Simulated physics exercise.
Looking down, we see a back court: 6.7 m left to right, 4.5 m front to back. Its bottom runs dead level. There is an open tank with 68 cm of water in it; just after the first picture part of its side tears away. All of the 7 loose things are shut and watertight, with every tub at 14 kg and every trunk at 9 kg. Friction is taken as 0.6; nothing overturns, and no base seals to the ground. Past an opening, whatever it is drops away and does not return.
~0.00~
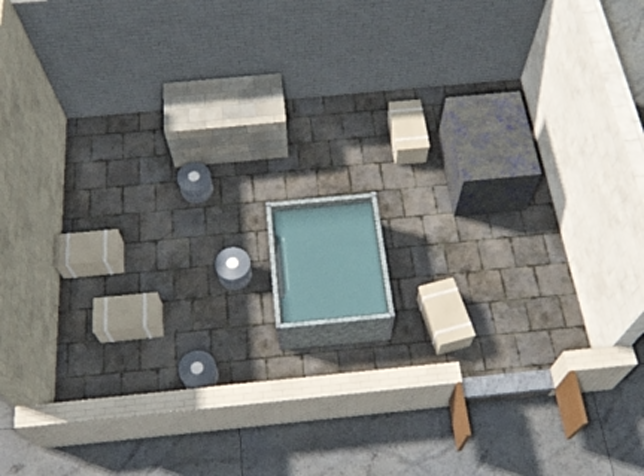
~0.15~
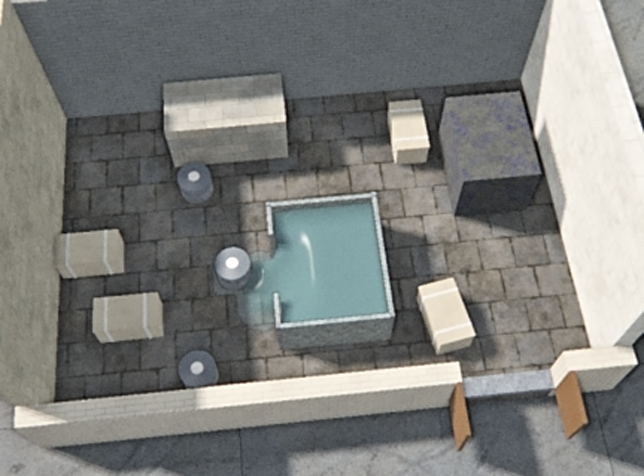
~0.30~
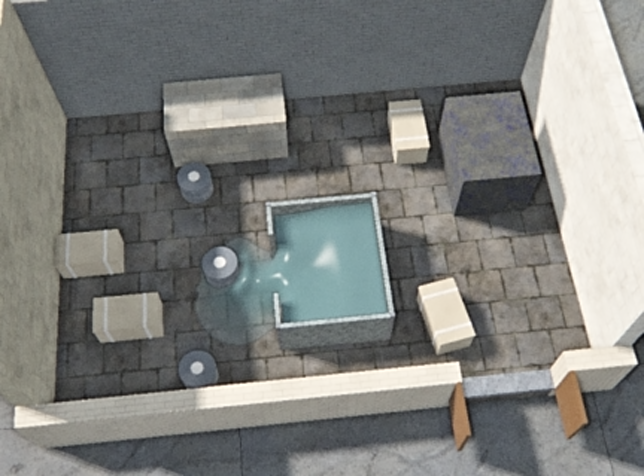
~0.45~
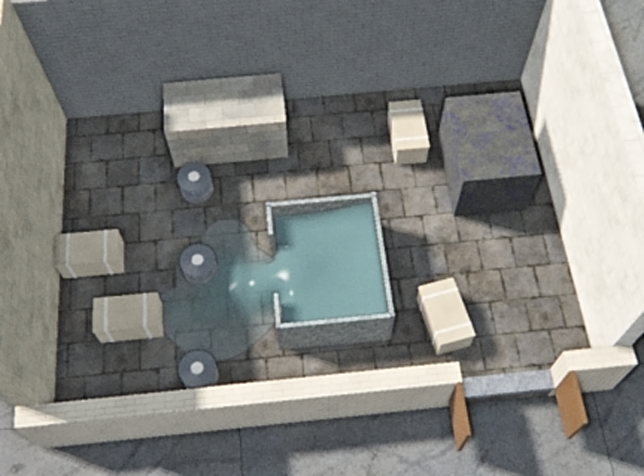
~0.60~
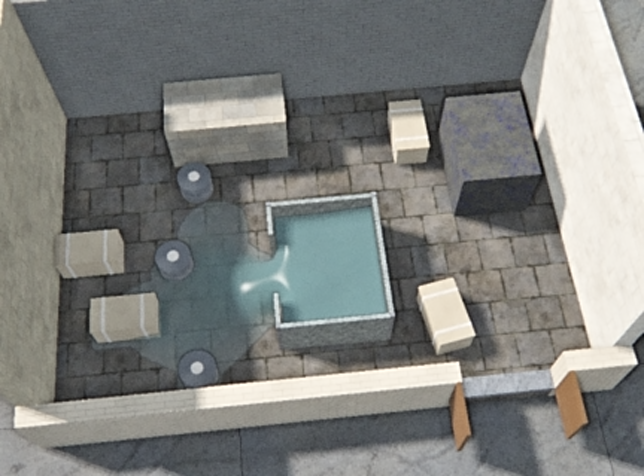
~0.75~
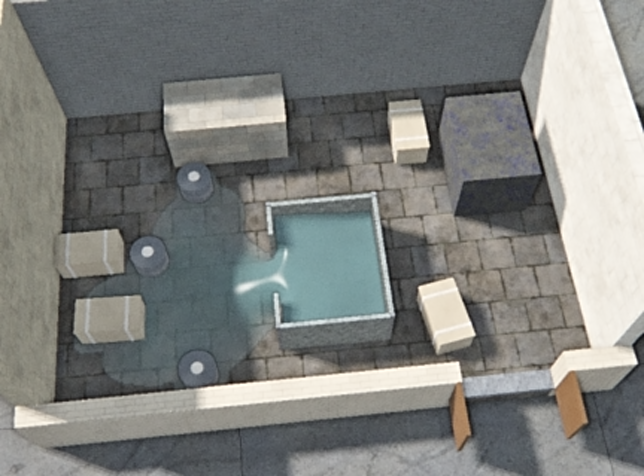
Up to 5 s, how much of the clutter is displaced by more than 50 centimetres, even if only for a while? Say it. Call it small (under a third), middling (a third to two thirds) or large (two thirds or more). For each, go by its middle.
Middling, a third to two thirds.
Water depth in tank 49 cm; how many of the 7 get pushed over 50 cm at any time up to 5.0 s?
In that case the number is 4.
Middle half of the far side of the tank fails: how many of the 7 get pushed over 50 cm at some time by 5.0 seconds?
So the tally would be 1.
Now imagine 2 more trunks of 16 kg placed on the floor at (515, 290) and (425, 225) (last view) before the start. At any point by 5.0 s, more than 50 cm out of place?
Within it, Within it.
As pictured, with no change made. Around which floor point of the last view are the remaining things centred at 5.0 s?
That lands at roughly (241, 217).
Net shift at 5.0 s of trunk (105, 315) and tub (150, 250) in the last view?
In turn: 120 cm, 250 cm.
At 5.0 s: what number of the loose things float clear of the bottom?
Then: 3.
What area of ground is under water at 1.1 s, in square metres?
Wet area: Approx. 9.0 m2.
After 1.1 s 2 of 7 are over 50 cm from their spots; 0 afloat.
After 2.2 s 2 of 7 are over 50 cm from their spots; 2 afloat.
After 3.5 s 3 of 7 are over 50 cm from their spots; 4 afloat.
After 5.0 s 4 of 7 are over 50 cm from their spots, and 4 have been at some point; 3 afloat.
